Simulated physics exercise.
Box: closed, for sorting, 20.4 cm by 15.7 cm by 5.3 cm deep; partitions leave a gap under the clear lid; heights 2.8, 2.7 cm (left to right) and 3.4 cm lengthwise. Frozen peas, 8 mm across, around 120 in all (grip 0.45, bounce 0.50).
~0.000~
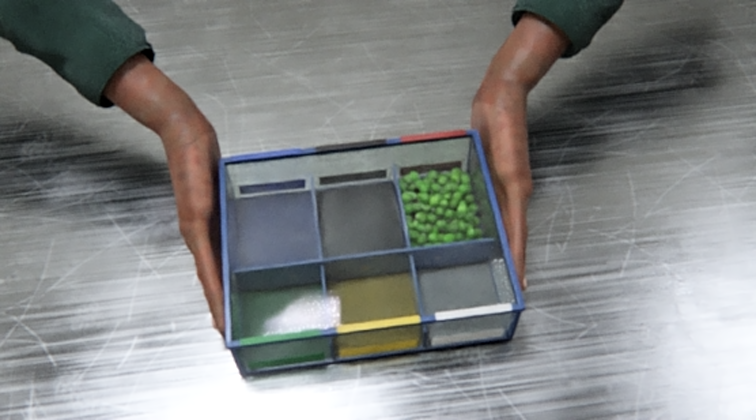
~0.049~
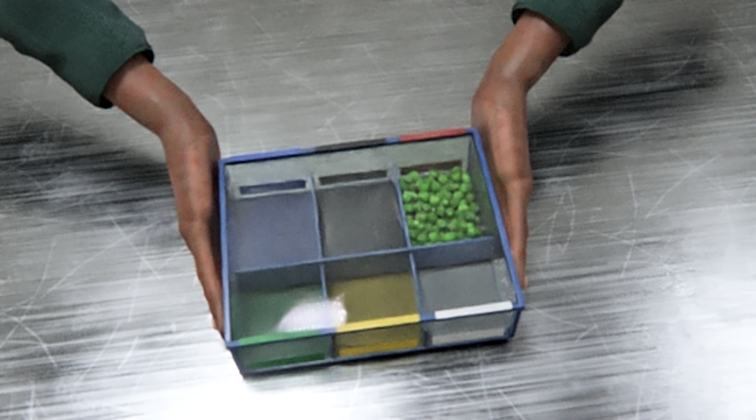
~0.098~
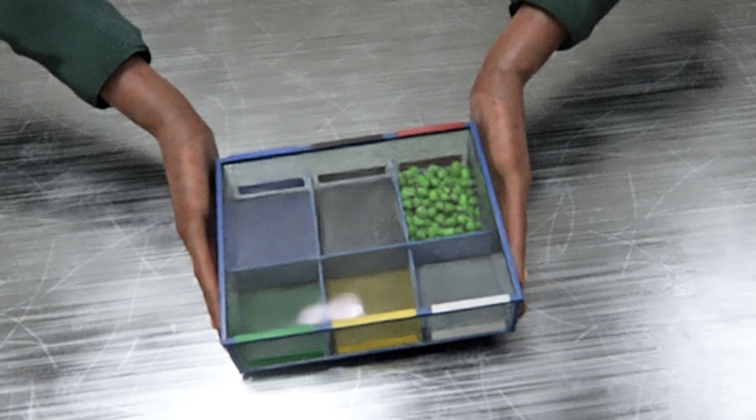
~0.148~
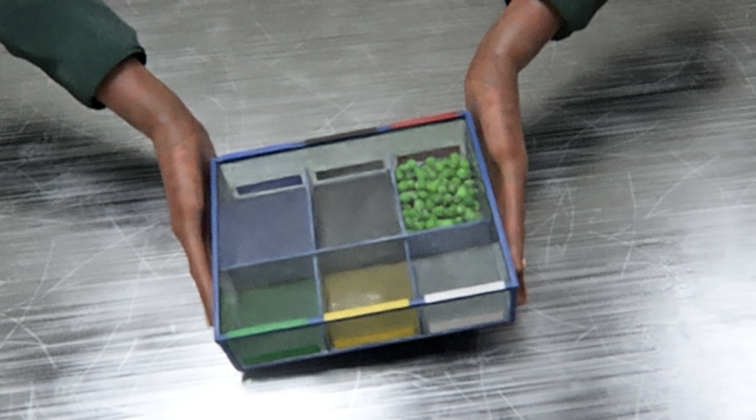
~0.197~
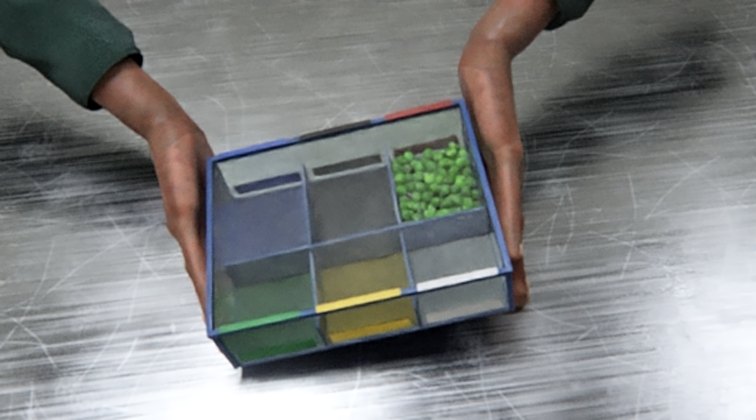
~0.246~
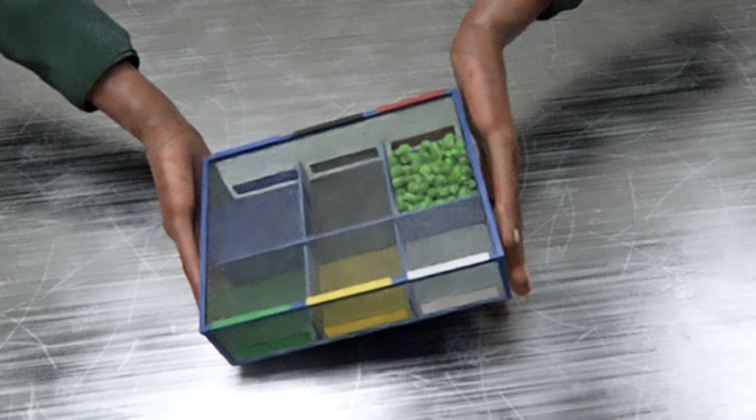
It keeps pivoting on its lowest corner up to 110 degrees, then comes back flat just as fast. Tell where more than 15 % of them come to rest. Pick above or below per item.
Red = below; blue = above; green = below; yellow = below; white = below; black = below.
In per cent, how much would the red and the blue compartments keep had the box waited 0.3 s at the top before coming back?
Red 0, blue 95.
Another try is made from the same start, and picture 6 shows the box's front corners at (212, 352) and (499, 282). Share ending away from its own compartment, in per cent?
My guess is close to 100 per cent.
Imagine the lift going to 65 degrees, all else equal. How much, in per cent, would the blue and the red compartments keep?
Blue: 0; red: 90 (per cent).
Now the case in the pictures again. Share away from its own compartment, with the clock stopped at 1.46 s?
At that moment it's some 60 per cent.
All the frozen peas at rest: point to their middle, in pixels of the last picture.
Roughly pixel (264, 218).
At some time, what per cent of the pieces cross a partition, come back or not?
About 100 %.
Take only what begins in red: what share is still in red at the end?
I'd estimate about 0 %.
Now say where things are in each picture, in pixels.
Box tilt 0 degrees, front corners at (232, 343) and (518, 305); red 100 %, in the first frame.
Box tilt 1 degrees, front corners at (231, 343) and (518, 304), in the second frame.
Box tilt 3 degrees, front corners at (227, 340) and (516, 296), lowest corner left back, in the third frame.
Box tilt 7 degrees, front corners at (220, 336) and (512, 283), lowest corner left back, in the fourth frame.
Box tilt 11 degrees, front corners at (213, 332) and (506, 269), lowest corner left back, in the fifth frame.
Box tilt 15 degrees, front corners at (206, 328) and (497, 254), lowest corner left back; red 100 %. The box's pace is about 80 degrees a second, in the sixth frame.
After 1.46 s, tilt 110 degrees; red 40 %, blue 25 %, black 35 %.
After 2.27 s, tilt 50 degrees; blue 95 %, black 5 %.
Then, at 3.10 s, tilt 0 degrees; blue 90 %, black 5 %.
In the end, at 3.8 s, red 0 %, blue 90 %, green 0 %, yellow 0 %, white 0 %, black 5 %.
